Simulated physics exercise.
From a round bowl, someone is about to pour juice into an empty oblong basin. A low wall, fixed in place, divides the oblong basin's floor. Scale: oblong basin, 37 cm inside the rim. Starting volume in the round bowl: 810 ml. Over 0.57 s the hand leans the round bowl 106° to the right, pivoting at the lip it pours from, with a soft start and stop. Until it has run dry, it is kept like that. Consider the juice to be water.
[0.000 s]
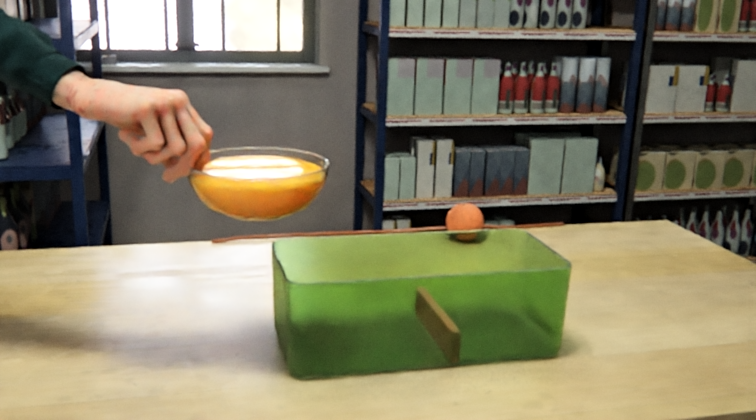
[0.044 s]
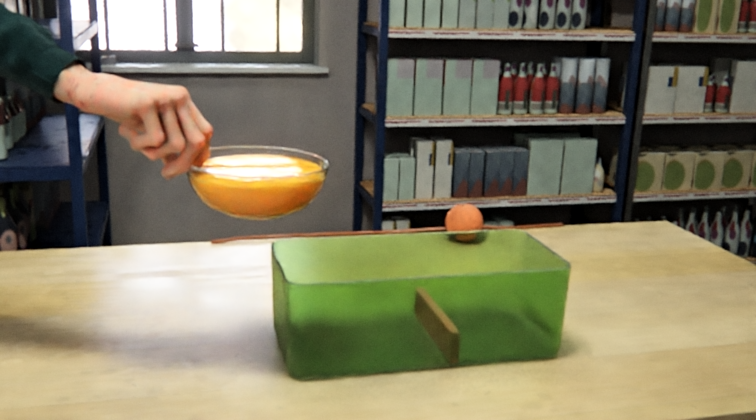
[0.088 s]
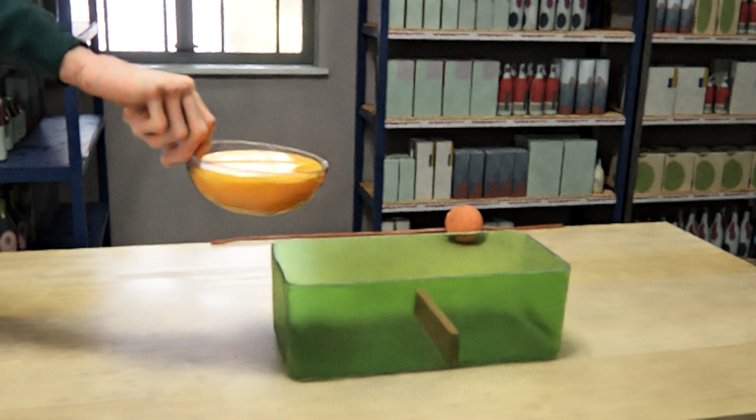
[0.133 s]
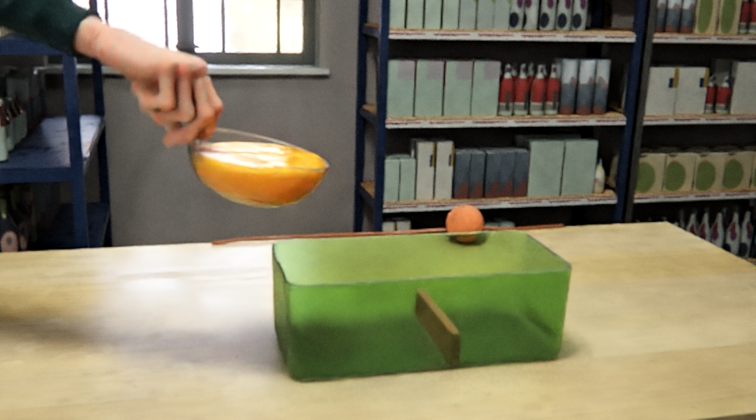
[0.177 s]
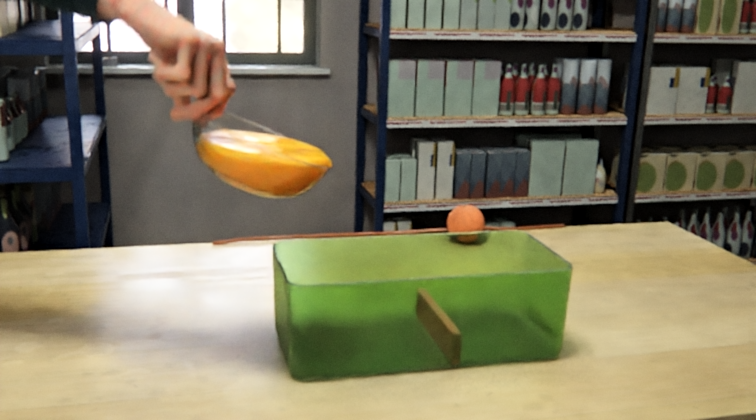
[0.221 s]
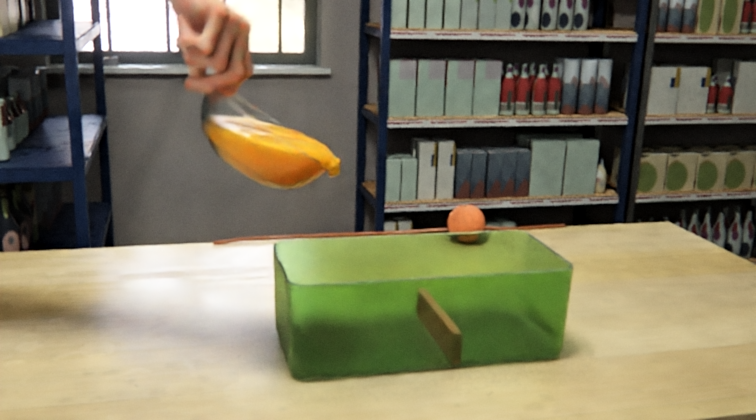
In a storeroom with stocked shelves, a hand holds a clear round bowl of orange juice above a wooden table, beside a green oblong basin with a low wall inside. The hand rises and leans the bowl to the right, slowly then more steeply, and the juice shifts to the right rim and begins to bulge over it.
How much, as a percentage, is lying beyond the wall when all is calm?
Around 22 per cent lies beyond the wall.
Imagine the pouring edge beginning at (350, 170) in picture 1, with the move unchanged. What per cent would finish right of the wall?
In that case roughly 50 per cent.
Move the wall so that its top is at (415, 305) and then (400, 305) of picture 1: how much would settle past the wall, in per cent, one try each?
55 per cent first, 75 per cent second.
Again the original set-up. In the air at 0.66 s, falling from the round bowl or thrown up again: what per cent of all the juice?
Close to 3 per cent.
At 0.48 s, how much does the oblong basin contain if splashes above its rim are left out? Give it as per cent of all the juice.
Estimate - around 18 in a hundred parts.
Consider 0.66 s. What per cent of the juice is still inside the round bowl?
About 0 % is still there.
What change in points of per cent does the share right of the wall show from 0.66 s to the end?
A loss, roughly 4.
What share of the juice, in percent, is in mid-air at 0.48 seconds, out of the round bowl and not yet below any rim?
It comes to about 72 percent.
By 0.48 s the tilt is 99° and 10 per cent is still to pour, 18 is left of the wall and 0 right of it.
By 0.66 s the tilt is 106° and 0 per cent is still to pour, 71 is left of the wall and 26 right of it.
By 0.86 s the tilt is 106° and 0 per cent is still to pour, 65 is left of the wall and 21 right of it.
By 1.07 s the tilt is 106° and 0 per cent is still to pour, 70 is left of the wall and 22 right of it.
At rest 70 per cent lies left of the wall, 22 right of it and 8 outside.
